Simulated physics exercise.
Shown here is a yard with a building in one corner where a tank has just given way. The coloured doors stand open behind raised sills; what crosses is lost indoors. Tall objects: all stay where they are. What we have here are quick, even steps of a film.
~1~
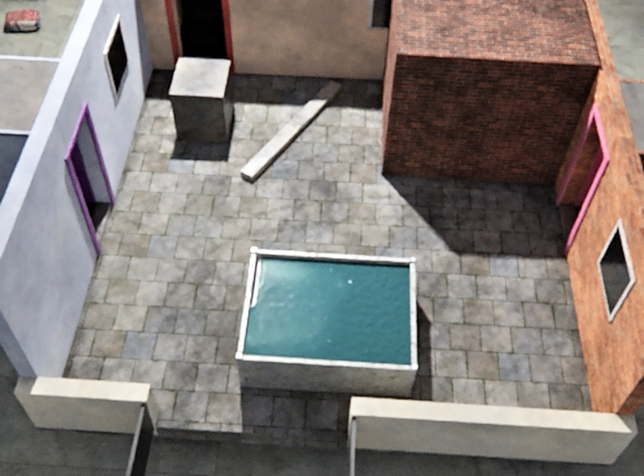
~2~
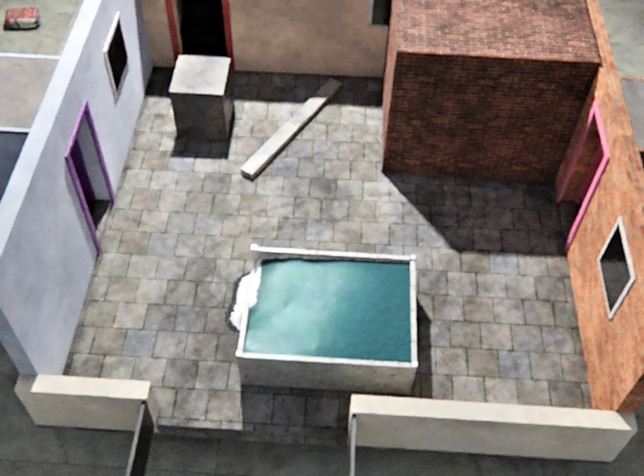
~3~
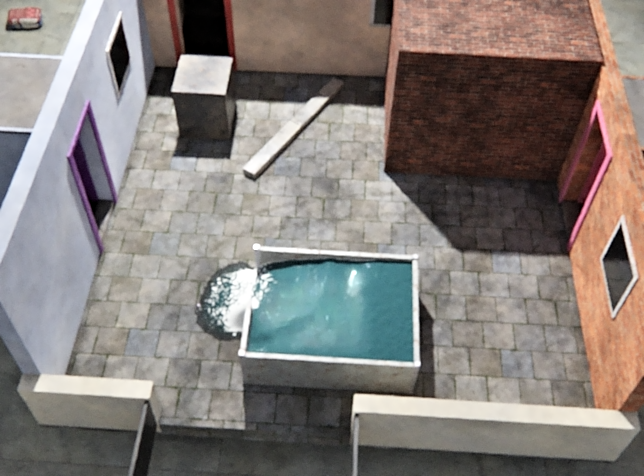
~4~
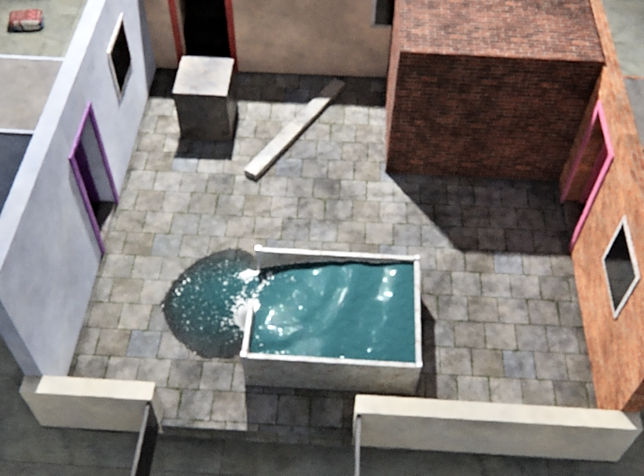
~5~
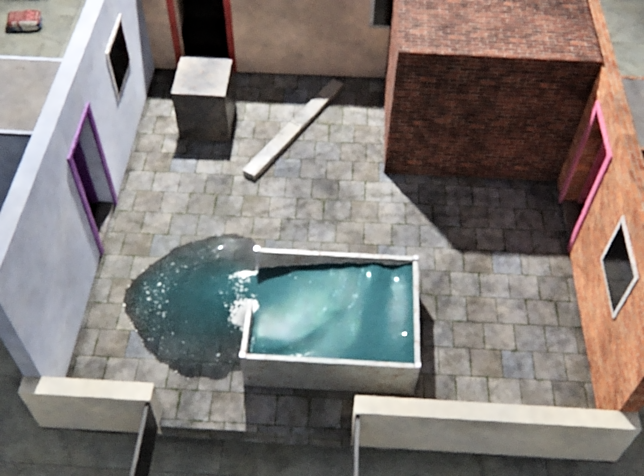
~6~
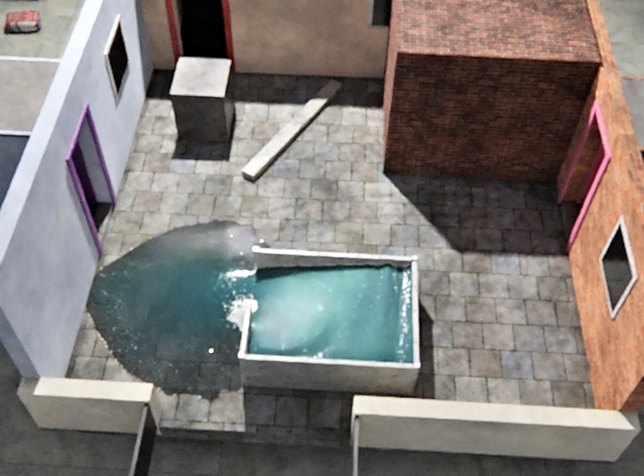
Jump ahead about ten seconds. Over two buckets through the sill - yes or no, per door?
Red door - no, pink door - no, purple door - yes.
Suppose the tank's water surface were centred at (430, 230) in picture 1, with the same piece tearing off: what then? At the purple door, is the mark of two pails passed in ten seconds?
Reading - purple door door: Over the line.
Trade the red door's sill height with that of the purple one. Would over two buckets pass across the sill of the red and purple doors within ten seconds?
Red overflows, purple overflows.
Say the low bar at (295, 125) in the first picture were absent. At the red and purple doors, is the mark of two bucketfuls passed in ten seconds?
So red gets less, purple gets too much.
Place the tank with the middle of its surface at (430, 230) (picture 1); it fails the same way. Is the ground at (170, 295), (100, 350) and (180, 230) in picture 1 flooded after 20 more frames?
My reading is hit by the flood first, hit by the flood next and hit by the flood last.
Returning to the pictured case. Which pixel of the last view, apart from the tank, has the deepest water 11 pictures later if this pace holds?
Near (58, 404).
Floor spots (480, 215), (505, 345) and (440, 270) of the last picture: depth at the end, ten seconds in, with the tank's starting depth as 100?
Some 0, 2 and 0 in a hundred.
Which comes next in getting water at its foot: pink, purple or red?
The one in purple.
A moment on, water covers 20 % of the floor; the red door not reached, the pink door not reached, the purple door under two buckets in.
Next, water covers 25 % of the floor; the red door not reached, the pink door not reached, the purple door over two buckets in.
Then, water covers 35 % of the floor; the red door wet at the sill, nothing in, the pink door not reached, the purple door far over two buckets in.
Later, water covers 50 % of the floor; the red door under two buckets in, the pink door not reached, the purple door far over two buckets in.
In the end, water covers 65 % of the floor; the red door under two buckets in, the pink door not reached, the purple door far over two buckets in.
